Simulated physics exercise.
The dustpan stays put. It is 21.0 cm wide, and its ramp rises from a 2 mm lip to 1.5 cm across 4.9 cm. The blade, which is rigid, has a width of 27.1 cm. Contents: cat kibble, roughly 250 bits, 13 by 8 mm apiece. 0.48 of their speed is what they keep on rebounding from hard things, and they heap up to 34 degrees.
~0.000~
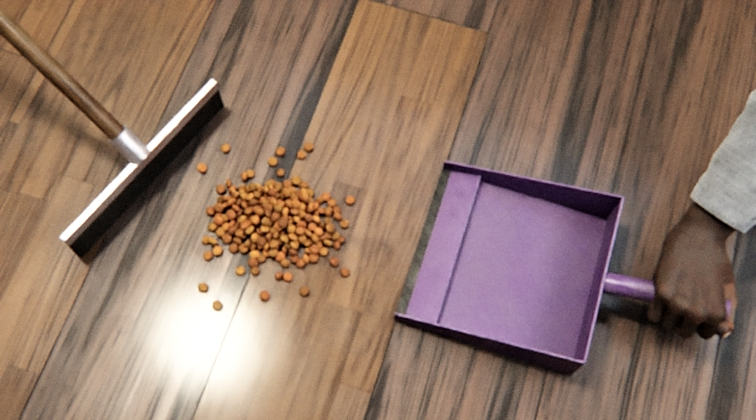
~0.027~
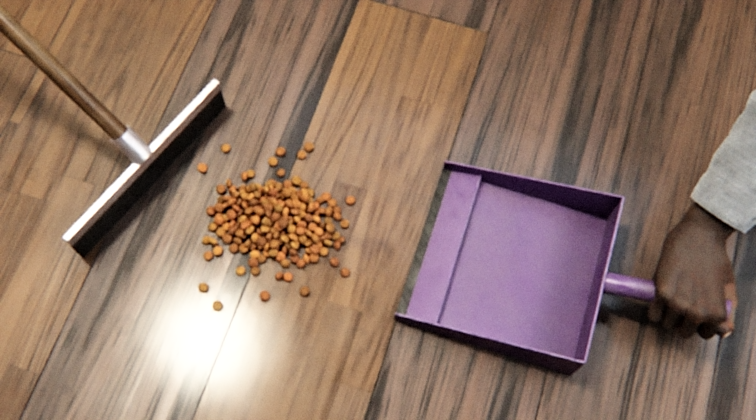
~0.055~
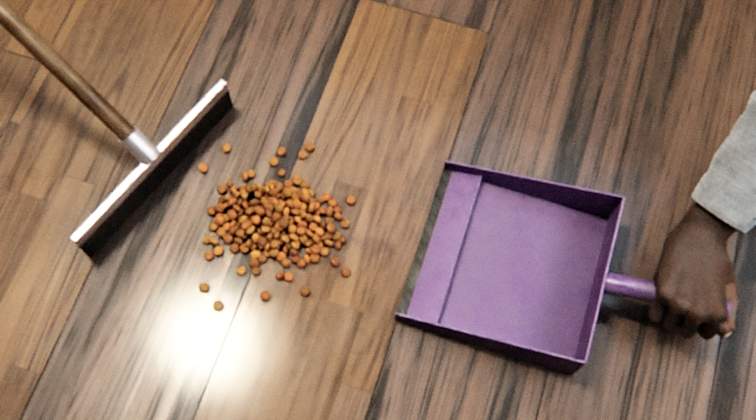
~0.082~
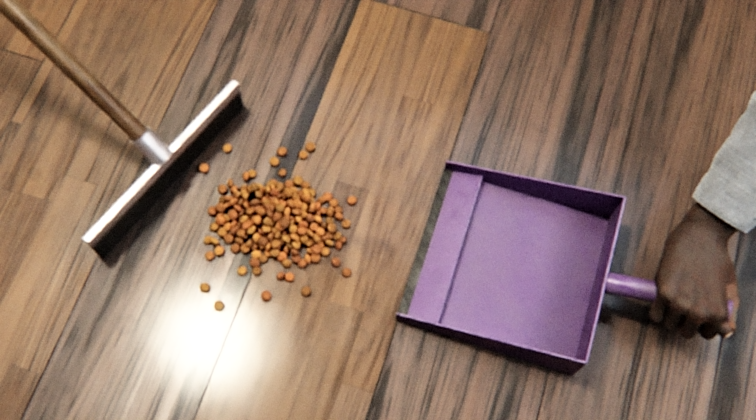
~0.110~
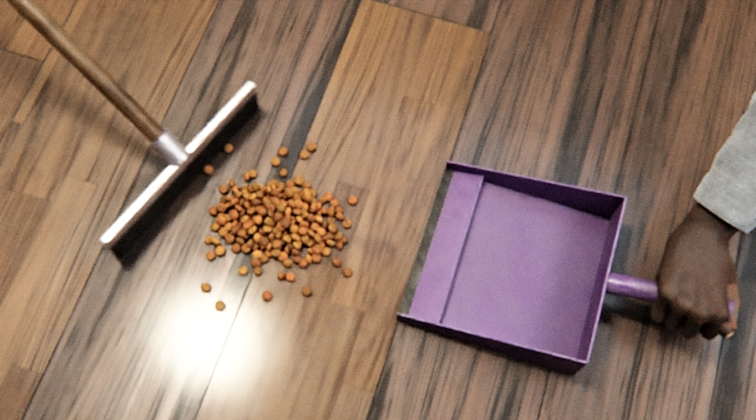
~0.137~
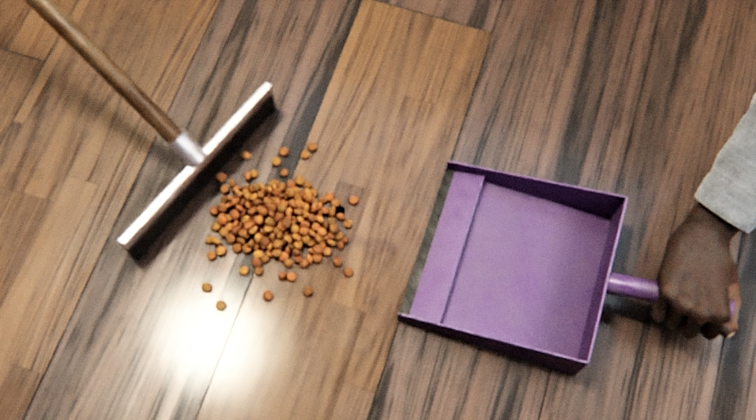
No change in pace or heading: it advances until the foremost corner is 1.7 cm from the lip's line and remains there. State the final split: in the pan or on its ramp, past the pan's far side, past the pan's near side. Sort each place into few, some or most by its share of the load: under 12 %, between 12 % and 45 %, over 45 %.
Shares: Pan: Few; far side: Few; near side: Some.
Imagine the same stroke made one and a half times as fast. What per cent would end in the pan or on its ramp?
Then roughly 15 per cent.
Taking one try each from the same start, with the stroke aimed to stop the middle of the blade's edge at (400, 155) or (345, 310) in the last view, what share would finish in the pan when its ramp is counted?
About 0 and 20 per cent.
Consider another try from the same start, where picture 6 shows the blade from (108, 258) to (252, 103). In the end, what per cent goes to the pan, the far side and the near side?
Final per cent - pan 15, far 0, near 30.
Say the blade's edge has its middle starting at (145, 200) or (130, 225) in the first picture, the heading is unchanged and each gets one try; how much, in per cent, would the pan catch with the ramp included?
The two tries give some 5 % and some 10 %.
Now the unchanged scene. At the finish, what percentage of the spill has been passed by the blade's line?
Estimate: Around 10 %.
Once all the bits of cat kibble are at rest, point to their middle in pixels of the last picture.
Roughly pixel (379, 259).
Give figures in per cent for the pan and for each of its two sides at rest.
Pan 5; far side 0; near side 15.
After 0.30 s, middle of the blade 17 cm from the lip; 0 % over the lip, far side 0 %, near side 5 %.
Then, at 0.41 s, middle of the blade 9 cm from the lip; 0 % over the lip, far side 0 %, near side 15 %.
Then, at 0.65 s, middle of the blade 6 cm from the lip; 5 % over the lip, far side 0 %, near side 15 %.
At rest (1.0 s), pan 5 %, far side 0 %, near side 15 %, in front of the lip or behind the blade 80 %.
